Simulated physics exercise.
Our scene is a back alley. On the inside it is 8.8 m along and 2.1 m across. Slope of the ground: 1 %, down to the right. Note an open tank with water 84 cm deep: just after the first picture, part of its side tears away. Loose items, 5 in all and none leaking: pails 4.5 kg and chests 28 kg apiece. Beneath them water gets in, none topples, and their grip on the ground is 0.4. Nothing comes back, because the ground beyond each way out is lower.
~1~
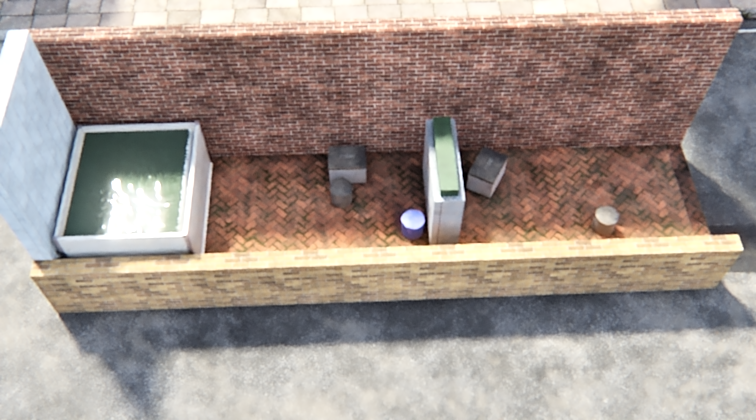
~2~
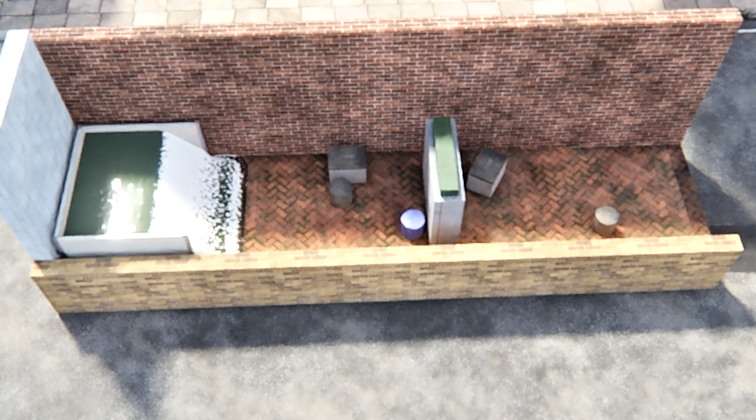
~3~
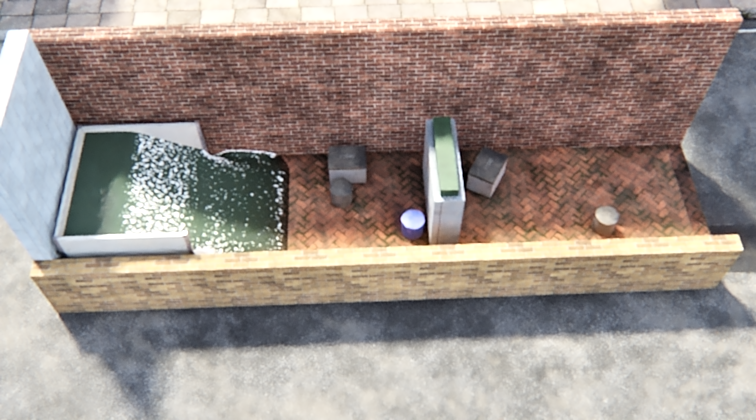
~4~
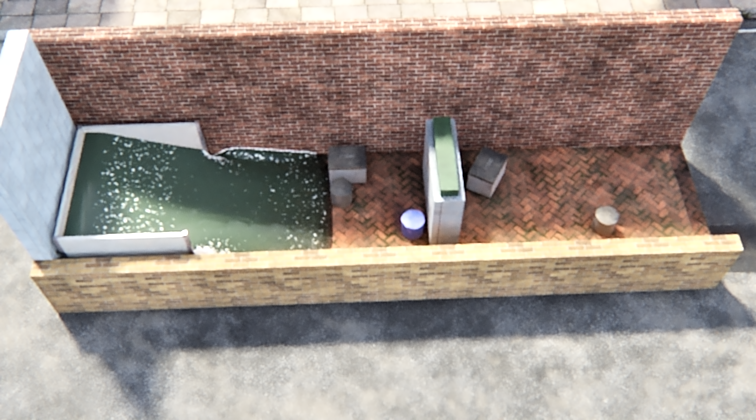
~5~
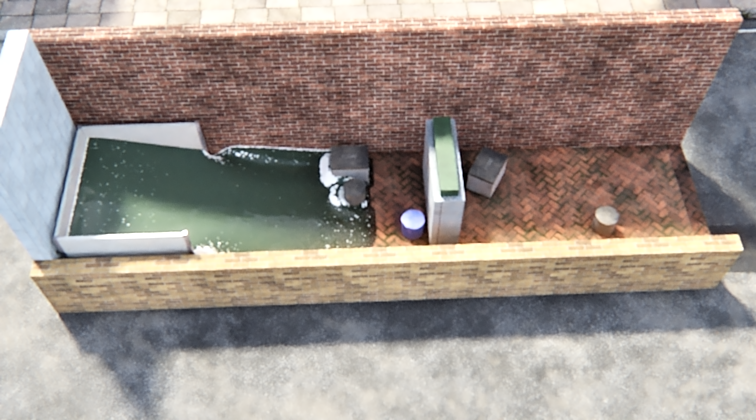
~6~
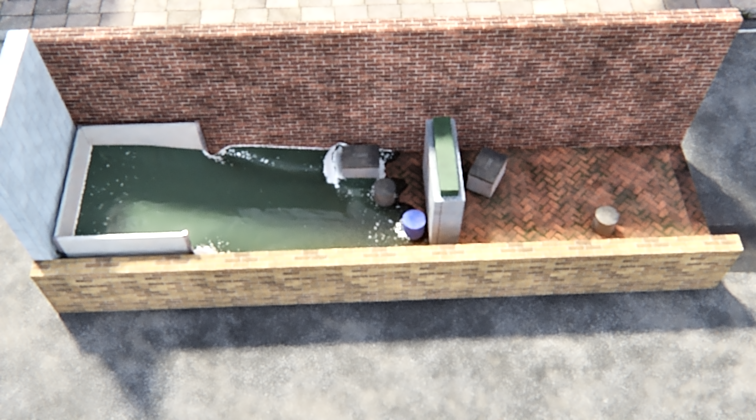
Water burst through the side of an open tank and spread rightward across a brick-walled alley, foaming around a dark chest and a smaller item, then nudging both to the right near a blue pail.
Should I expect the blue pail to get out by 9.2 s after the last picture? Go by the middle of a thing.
As for the blue pail, it exits.
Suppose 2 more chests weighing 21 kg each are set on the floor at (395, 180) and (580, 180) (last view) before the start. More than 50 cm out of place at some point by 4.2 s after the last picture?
First smaller, then greater.
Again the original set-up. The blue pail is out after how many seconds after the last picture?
Somewhere near 2.5 s.
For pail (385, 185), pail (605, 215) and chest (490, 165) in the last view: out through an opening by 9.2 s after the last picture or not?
In that order: Inside, gone, kept in.
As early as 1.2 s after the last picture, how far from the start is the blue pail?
Roughly 150 cm.
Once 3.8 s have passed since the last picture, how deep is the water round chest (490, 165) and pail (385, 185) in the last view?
Roughly 4 and 20 cm.
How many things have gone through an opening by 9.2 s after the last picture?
The count by then is 2.
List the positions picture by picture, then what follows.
The first picture shows the blue pail at (413, 219), on the bottom; water covers 2.8 m2; 0 of 5 have shifted.
The second picture shows the blue pail at (413, 219) rests on the ground; water covers 4.0 m2; 0 of 5 have shifted.
The third picture shows the blue pail at (413, 219), on the bottom; water covers 5.3 m2; 0 of 5 have shifted.
The fourth picture shows the blue pail at (413, 219) rests on the ground; 6.6 m2 under water; 0 of 5 have shifted.
The fifth picture shows the blue pail at (413, 219), on the bottom; water covers 7.5 m2; 1 of 5 have shifted.
The sixth picture shows the blue pail at (414, 219) rests on the ground; 8.6 m2 under water; 2 of 5 have shifted.
Then, 1.2 s after the last picture the blue pail is near (522, 226), 1.5 m from its start, afloat; 0 of 5 are out; 3 afloat.
Then, 3.8 s after the last picture the blue pail has gone out; 2 of 5 are out; 2 afloat.
Then, 6.2 s after the last picture the blue pail has gone out; 2 of 5 are out; 1 afloat.
Then, 9.2 s after the last picture the blue pail has gone out; 2 of 5 are out; 1 afloat.
